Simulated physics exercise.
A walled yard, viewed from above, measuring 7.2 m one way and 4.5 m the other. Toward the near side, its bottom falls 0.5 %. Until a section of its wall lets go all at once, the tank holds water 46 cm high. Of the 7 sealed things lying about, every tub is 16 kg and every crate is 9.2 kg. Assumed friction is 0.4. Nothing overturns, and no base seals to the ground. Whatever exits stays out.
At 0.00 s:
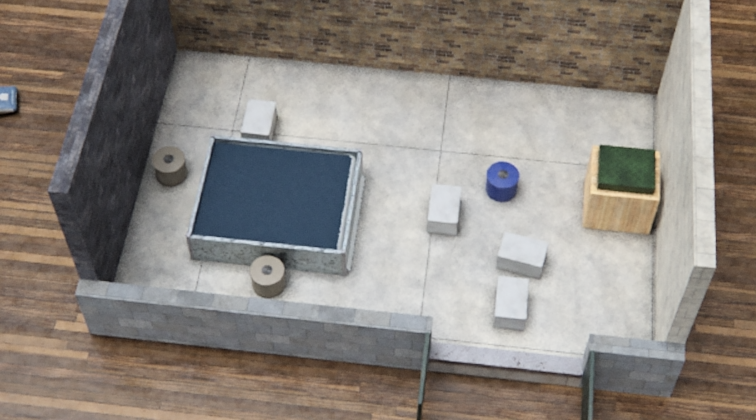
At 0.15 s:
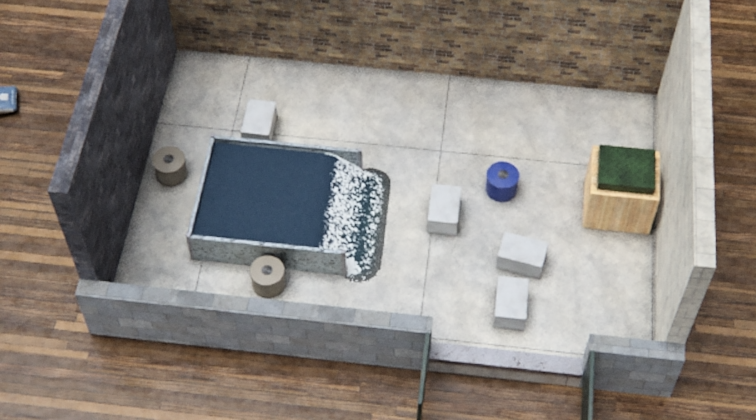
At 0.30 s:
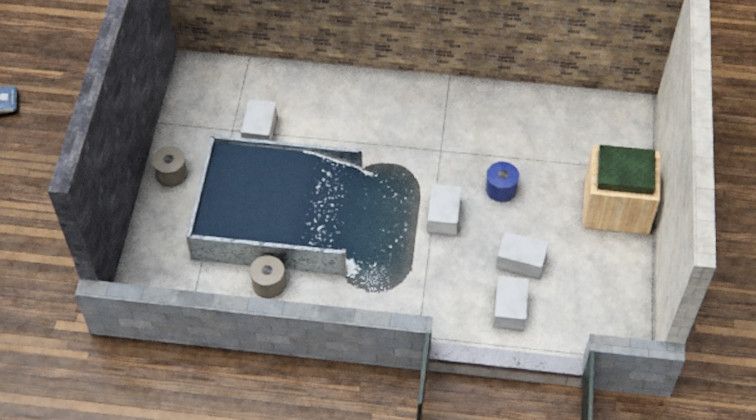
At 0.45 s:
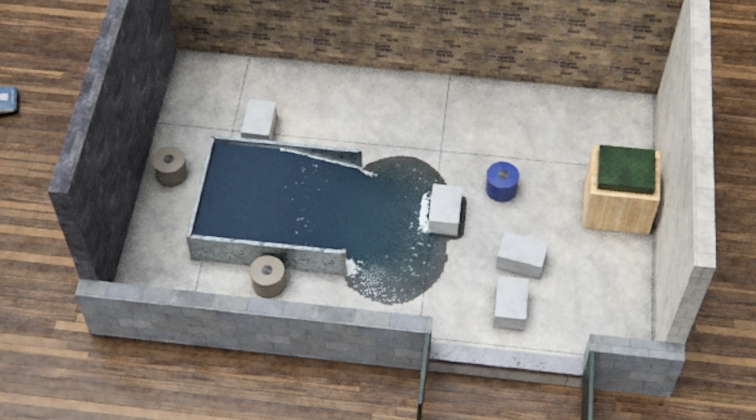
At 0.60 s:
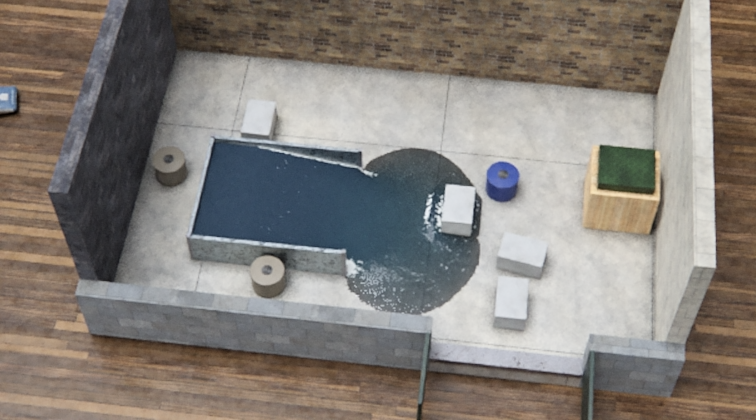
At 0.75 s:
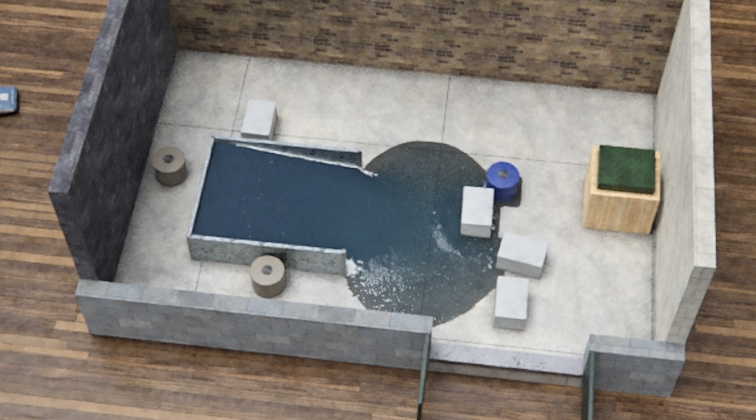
In a walled yard seen from above, a raised tank of dark water stands among pale crates and round tubs, one of them blue. The tank's right side opens and water pours out in white foam, spreading rightward across the floor as a dark pool, surrounding one crate and pushing it right.
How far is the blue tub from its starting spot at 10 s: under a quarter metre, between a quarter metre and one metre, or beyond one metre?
It ends well off its spot.
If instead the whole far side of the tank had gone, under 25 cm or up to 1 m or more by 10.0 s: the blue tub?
I'd expect the blue tub to have remained in place.
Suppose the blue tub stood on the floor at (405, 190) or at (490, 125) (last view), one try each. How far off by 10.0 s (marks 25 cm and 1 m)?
Outcomes in order: It is taken a long way; it sits still.
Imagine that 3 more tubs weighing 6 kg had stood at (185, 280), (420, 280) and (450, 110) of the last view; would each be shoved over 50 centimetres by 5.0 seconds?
One by one: Below the mark, beyond the mark, below the mark.
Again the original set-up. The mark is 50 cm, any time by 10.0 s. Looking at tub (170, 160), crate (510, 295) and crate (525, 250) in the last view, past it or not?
Within the limit, then beyond the limit, then beyond the limit.
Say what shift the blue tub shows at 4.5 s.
Roughly 200 cm.
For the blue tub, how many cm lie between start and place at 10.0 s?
200 centimetres.
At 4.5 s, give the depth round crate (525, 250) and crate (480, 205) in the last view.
Depths: Near 13 cm, then near 13 cm.
After 2.0 s the blue tub is near (557, 166), 0.8 m from its start, aground; 0 of 7 are out; 1 afloat.
After 4.5 s the blue tub is near (607, 97), 2.0 m from its start, afloat; 0 of 7 are out; 4 afloat.
After 7.0 s the blue tub is near (609, 97), 2.1 m from its start, aground; 2 of 7 are out; 1 afloat.
After 10.0 s the blue tub is near (609, 97), 2.1 m from its start, aground; 2 of 7 are out; 0 afloat.
